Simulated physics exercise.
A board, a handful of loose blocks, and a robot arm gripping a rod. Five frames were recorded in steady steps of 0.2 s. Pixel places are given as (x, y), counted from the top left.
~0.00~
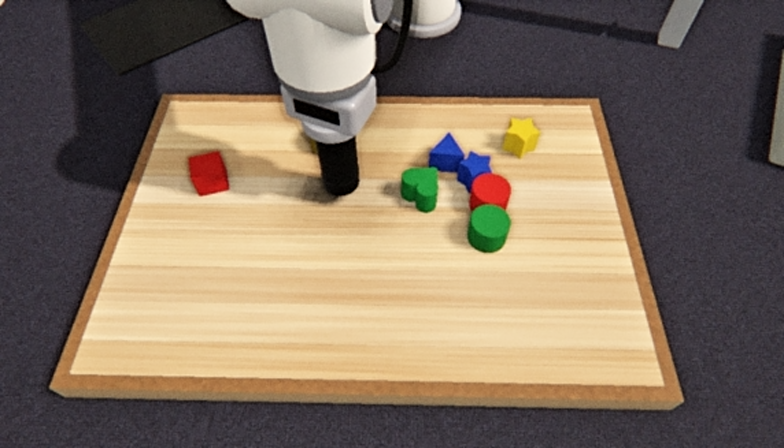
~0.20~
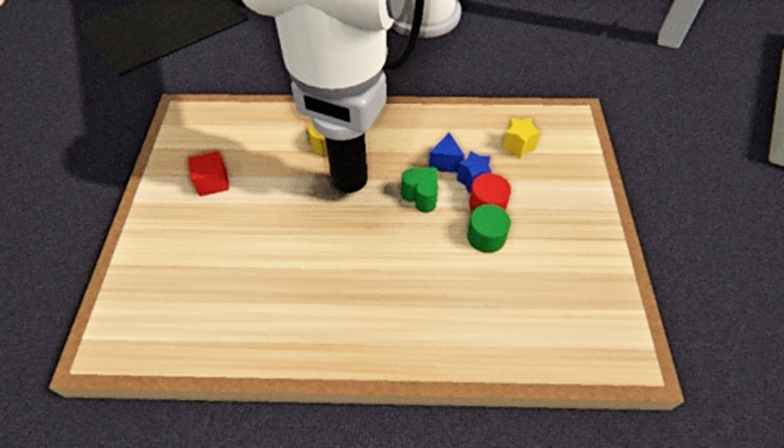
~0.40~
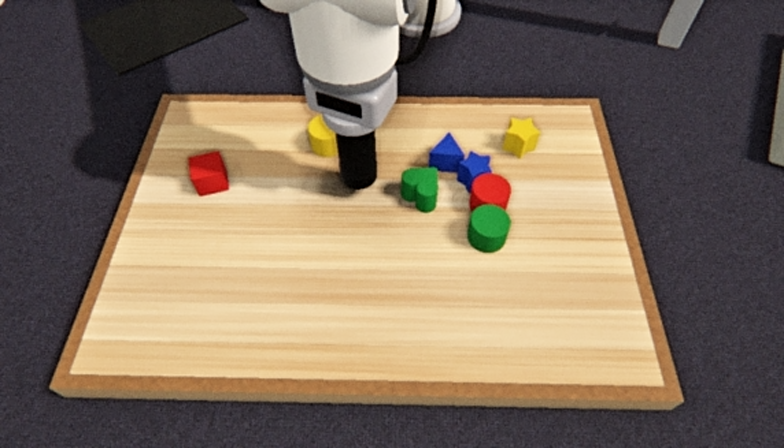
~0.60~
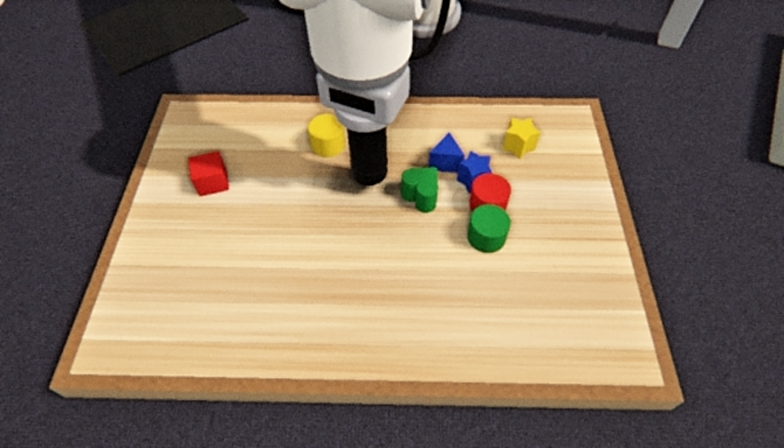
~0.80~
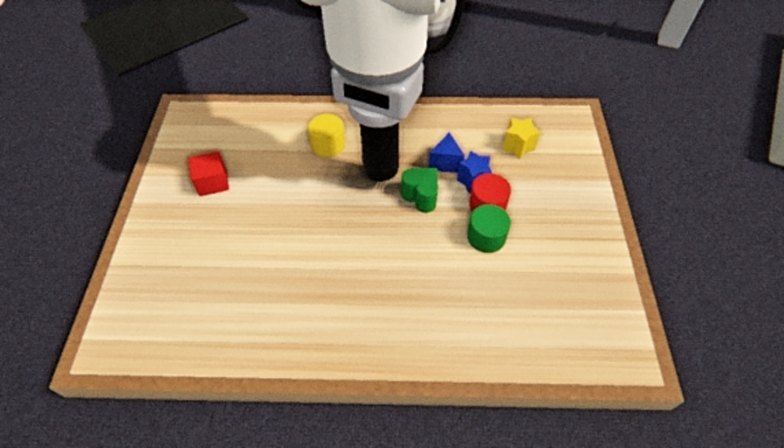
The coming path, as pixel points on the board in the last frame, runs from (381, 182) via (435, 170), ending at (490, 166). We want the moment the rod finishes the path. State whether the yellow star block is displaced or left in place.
At the moment the path ends, the yellow star block no longer stands where it did.
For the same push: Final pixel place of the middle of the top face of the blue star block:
Final place: (516, 165).
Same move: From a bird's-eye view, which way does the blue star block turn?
It is turned clockwise.
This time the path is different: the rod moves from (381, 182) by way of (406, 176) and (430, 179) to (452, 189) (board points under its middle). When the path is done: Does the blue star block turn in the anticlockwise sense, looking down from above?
In short: No.
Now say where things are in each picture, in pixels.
In the first frame, tip of the rod (342, 183), middles of tops, green heart block (422, 179), blue triangular piece (448, 146), blue star block (477, 163), yellow star block (523, 128).
In the second frame, rod (350, 180), nothing pushed.
In the third frame, rod (359, 177), nothing pushed.
In the fourth frame, rod (370, 173), nothing pushed.
In the fifth frame, rod (381, 169), green heart block (422, 179), blue triangular piece (448, 146), blue star block (477, 163), yellow star block (523, 128).
The first path, step by step. One third of the way, rod (417, 159); blue triangular piece (452, 145).
Two thirds of the way, rod (456, 156); blue triangular piece (484, 143), turned 35° anticlockwise; blue star block (492, 163), turned 20° clockwise.
At the end, rod (493, 153); green heart block unmoved; blue triangular piece (518, 138), turned 60° anticlockwise; blue star block (516, 165), turned 85° clockwise; yellow star block (534, 123), turned 20° anticlockwise.
